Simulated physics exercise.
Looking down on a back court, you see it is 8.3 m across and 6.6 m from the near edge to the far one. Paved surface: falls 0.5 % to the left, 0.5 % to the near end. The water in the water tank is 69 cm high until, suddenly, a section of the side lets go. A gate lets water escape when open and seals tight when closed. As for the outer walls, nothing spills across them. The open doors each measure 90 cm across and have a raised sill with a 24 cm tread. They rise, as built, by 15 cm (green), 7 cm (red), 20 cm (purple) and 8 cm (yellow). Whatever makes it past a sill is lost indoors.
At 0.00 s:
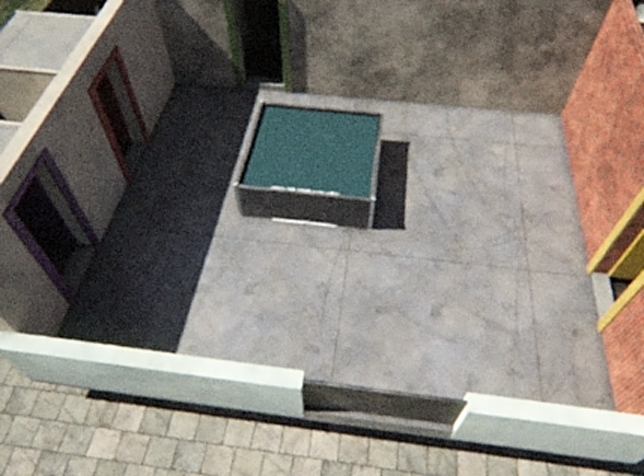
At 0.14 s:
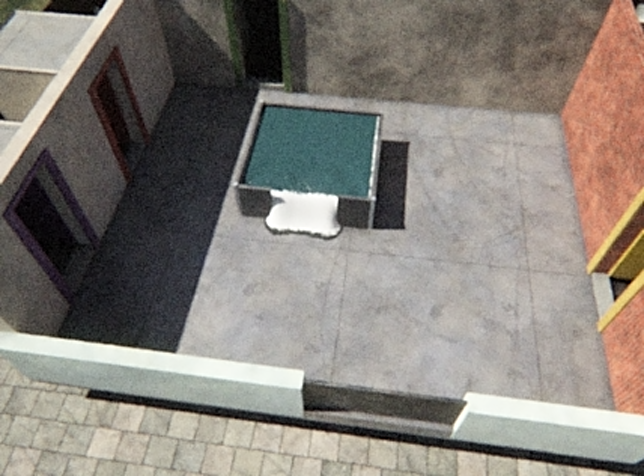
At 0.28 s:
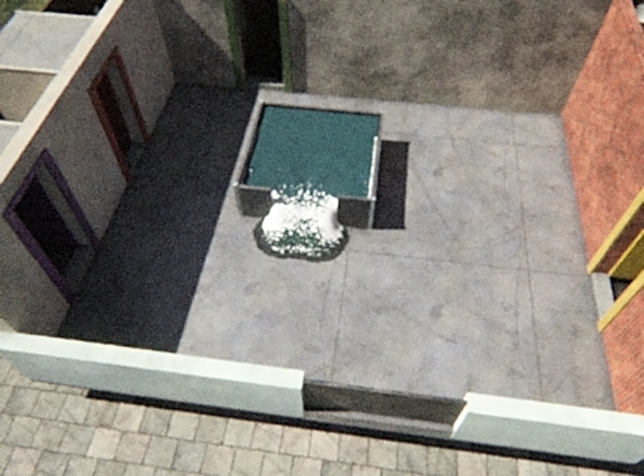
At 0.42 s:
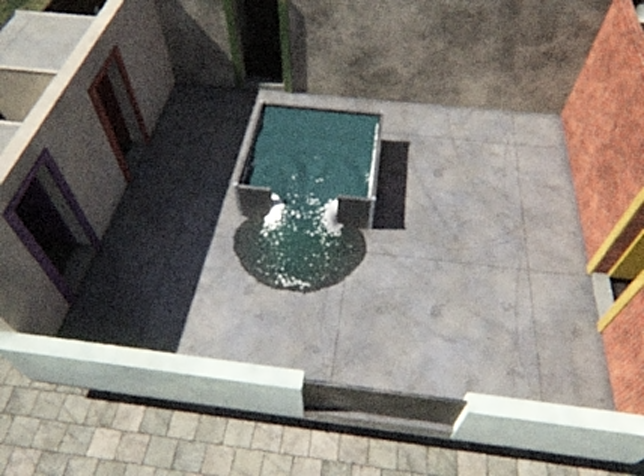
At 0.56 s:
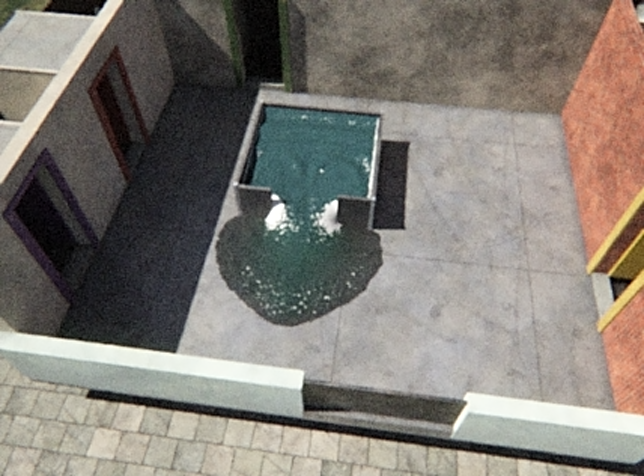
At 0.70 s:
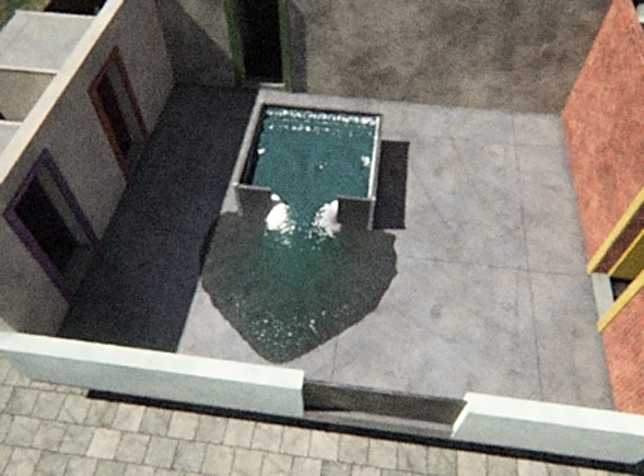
Water bursting from the near side of a square tank in a walled courtyard, foaming, then spreading across the grey paving.
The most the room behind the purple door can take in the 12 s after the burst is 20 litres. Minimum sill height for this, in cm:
11 cm, roughly.
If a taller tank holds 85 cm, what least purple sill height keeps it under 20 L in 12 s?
Minimum height: Approx. 14.0 cm.
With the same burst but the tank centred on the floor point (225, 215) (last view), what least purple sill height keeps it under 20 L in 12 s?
Then about 10.5 centimetres at the least.
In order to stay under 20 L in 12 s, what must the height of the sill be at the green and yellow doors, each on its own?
You'd want some 6.5 cm at green and some 5.5 cm at yellow.
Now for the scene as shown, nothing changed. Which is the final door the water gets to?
Final door: Green.
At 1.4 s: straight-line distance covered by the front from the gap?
Around 3.6 m from the gap.
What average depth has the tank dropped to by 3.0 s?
Some 33 cm.
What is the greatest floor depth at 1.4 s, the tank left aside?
Around 36 centimetres.
After 1.4 s water covers 20 % of the floor, deepest (36 cm) near (302, 231); it has not reached the purple door.
After 3.0 s water covers 35 % of the floor, deepest (34 cm) near (46, 360); 10 cm at the purple door, 0 litres in over its 20 cm sill.
After 12.0 s water covers 100 % of the floor, deepest (12 cm) near (336, 105); 7 cm at the purple door, 0 litres in over its 20 cm sill.
At the purple door as built, the water arrived by 2.7 s and peaked near 15 cm at 4.0 s.
Run again over the same 12 s with other heights there, 29 litres in over 10 cm, 12 litres over 12 cm. The limit of 20 litres is kept from about 11 cm up.
